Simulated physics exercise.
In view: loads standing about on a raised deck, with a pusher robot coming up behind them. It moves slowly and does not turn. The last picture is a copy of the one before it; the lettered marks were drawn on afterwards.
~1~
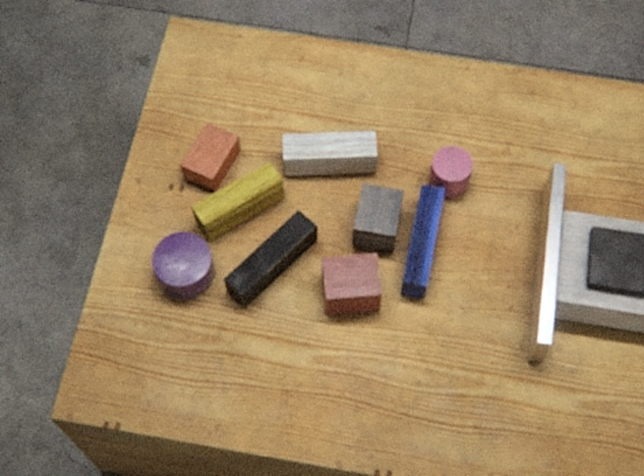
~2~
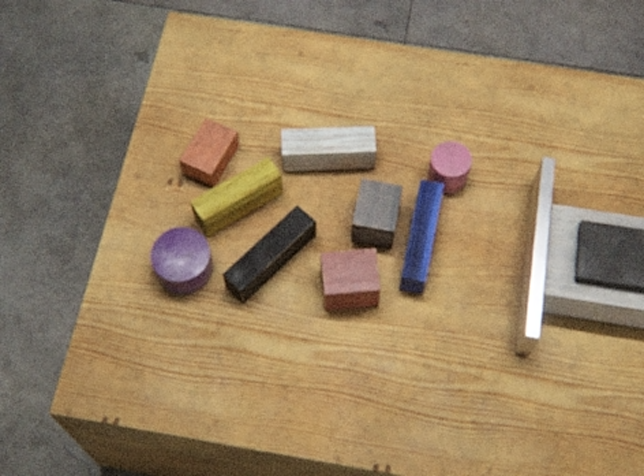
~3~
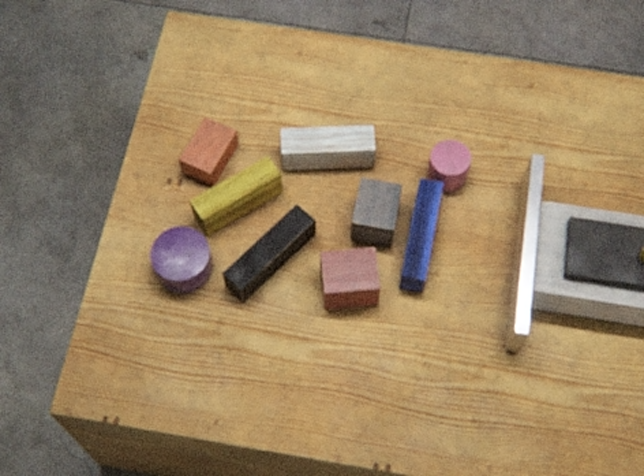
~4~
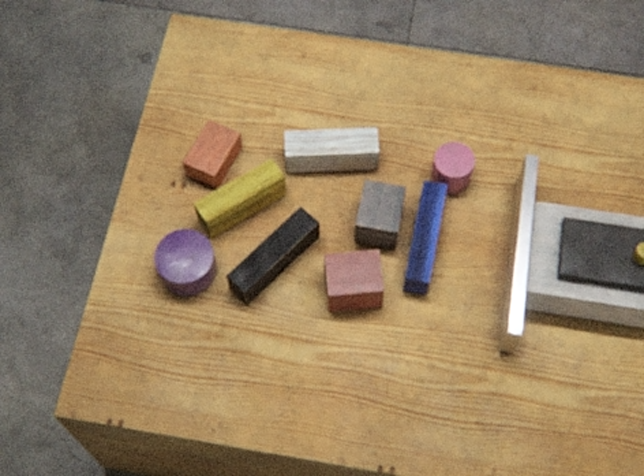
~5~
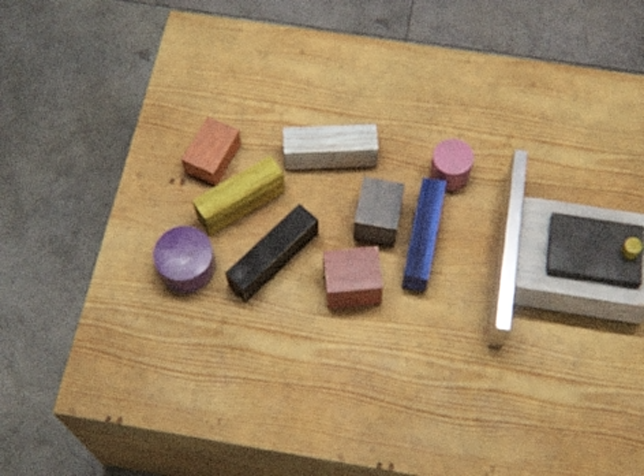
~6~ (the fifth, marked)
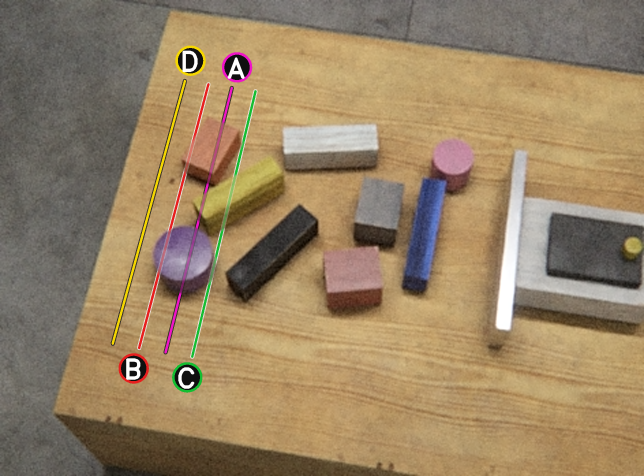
A silvery pusher with an upright plate and a dark top slides slowly leftward, without turning, along the right side of a raised wooden deck seen from above at an angle, with grey floor beyond. Orange, yellow, white, black, grey, reddish and blue blocks stand left of it, with a purple canister leftmost and a pink one upper right. The loads stay put, untouched, while the view shakes slightly.
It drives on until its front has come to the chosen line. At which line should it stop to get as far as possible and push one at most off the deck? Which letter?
C.
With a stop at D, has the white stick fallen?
Yes.
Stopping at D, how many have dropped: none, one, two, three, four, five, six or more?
Six or more.
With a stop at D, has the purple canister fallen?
Yes.
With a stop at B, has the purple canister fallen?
Yes.
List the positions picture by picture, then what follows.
Purple canister (184, 266); pink canister (450, 172); robot (629, 262), in the first picture.
Robot (617, 256); grey crate (376, 213), in the second picture.
Robot (606, 252); black stick (270, 253), in the third picture.
Robot (600, 252); yellow stick (241, 199), in the fourth picture.
Robot (588, 248); purple canister (185, 260); pink canister (451, 165); orange crate (212, 152), in the fifth picture.
On the marked copy, A at (201, 212); B at (176, 208); C at (226, 216); D at (151, 204).
Following C. Soon after the start, robot (481, 231); white stick (324, 147); pink canister (390, 157).
Later, robot (377, 215); orange crate (192, 148); purple canister (180, 260).
In the end, robot (299, 204); orange crate (141, 125); purple canister (104, 259); none fallen.
As for the rest, A drops two; B drops four; D drops six.
